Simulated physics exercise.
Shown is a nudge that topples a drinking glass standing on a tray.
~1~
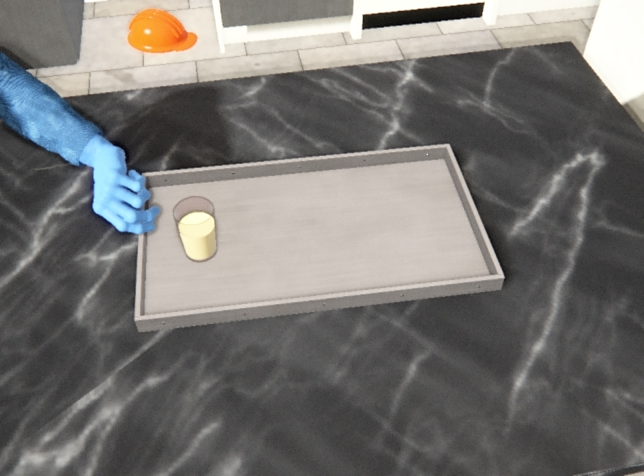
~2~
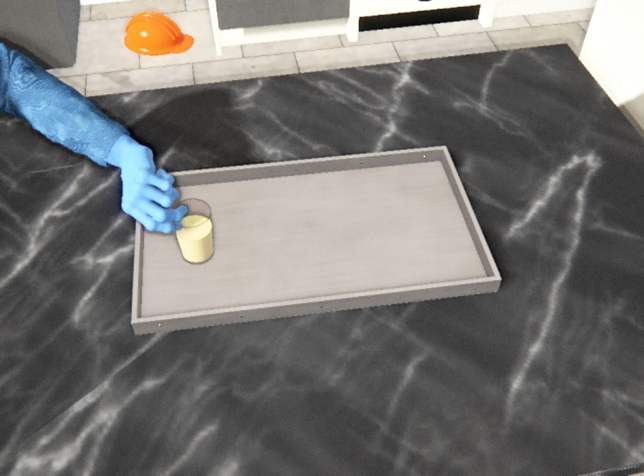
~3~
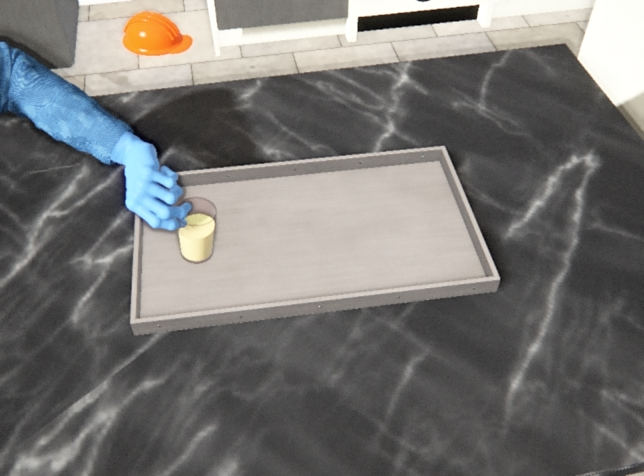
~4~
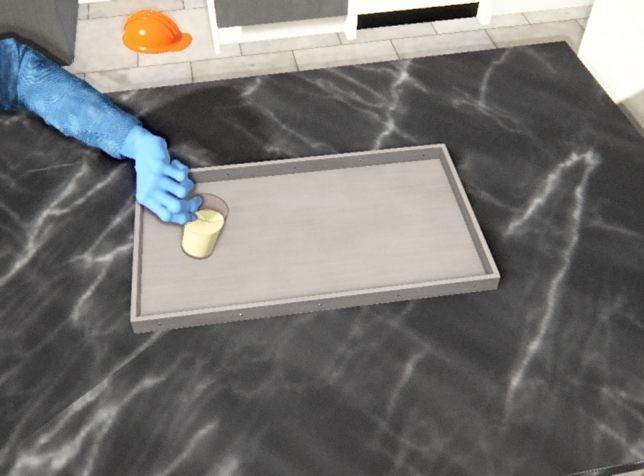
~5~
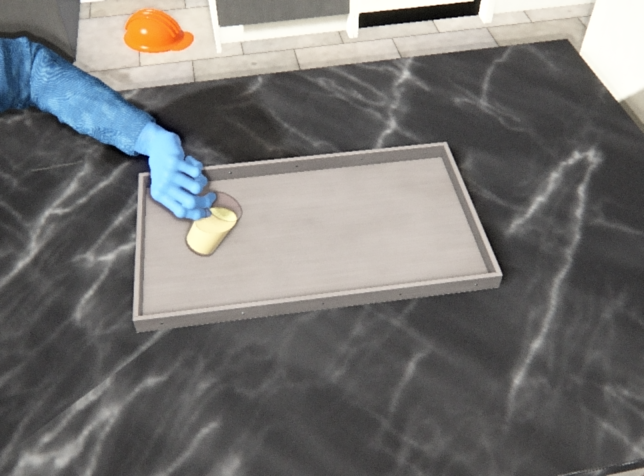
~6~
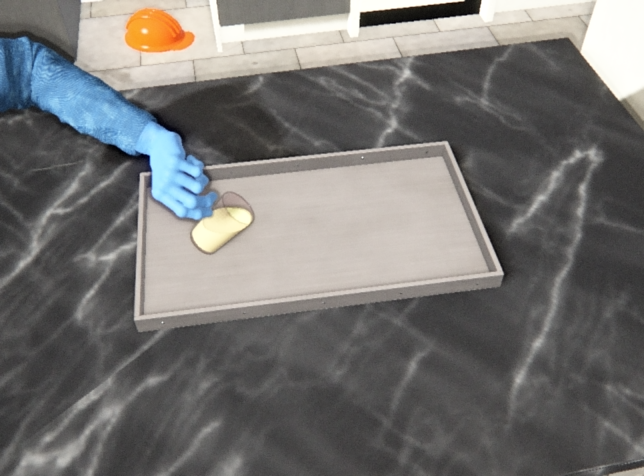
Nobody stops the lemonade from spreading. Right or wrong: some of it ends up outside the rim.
Wrong, it all stays inside.
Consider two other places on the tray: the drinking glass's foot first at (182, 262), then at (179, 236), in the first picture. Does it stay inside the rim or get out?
One: It stays in the tray. Two: It keeps within the tray.
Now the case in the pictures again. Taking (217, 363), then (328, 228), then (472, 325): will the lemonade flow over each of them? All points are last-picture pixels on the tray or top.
The first spot ends up outside the spill, the second inside the spill, and the third outside the spill.
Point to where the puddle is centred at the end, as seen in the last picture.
The centre settles near (396, 226) in the last view.
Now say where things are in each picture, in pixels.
It stands upright; drinking glass (197, 229) about two thirds full; tray (328, 294), in the first picture.
Fingers against its side; drinking glass about two thirds full, surface at (193, 228), in the second picture.
Fingers against its side; drinking glass (196, 230) about two thirds full, in the third picture.
Fingers against its side; drinking glass about two thirds full, surface at (205, 223); tray (324, 294), in the fourth picture.
Fingers against its side; drinking glass (213, 224) tipped 30°, in the fifth picture.
It is falling; drinking glass (222, 224) tipped 45°, in the sixth picture.
A moment on, the drinking glass lies in the tray; the puddle covers about as much as a plate; the rim holds it.
Further on, the puddle covers about as much as a tray; the rim holds it.
When it is over, the puddle covers about as much as a tray; the rim holds it.
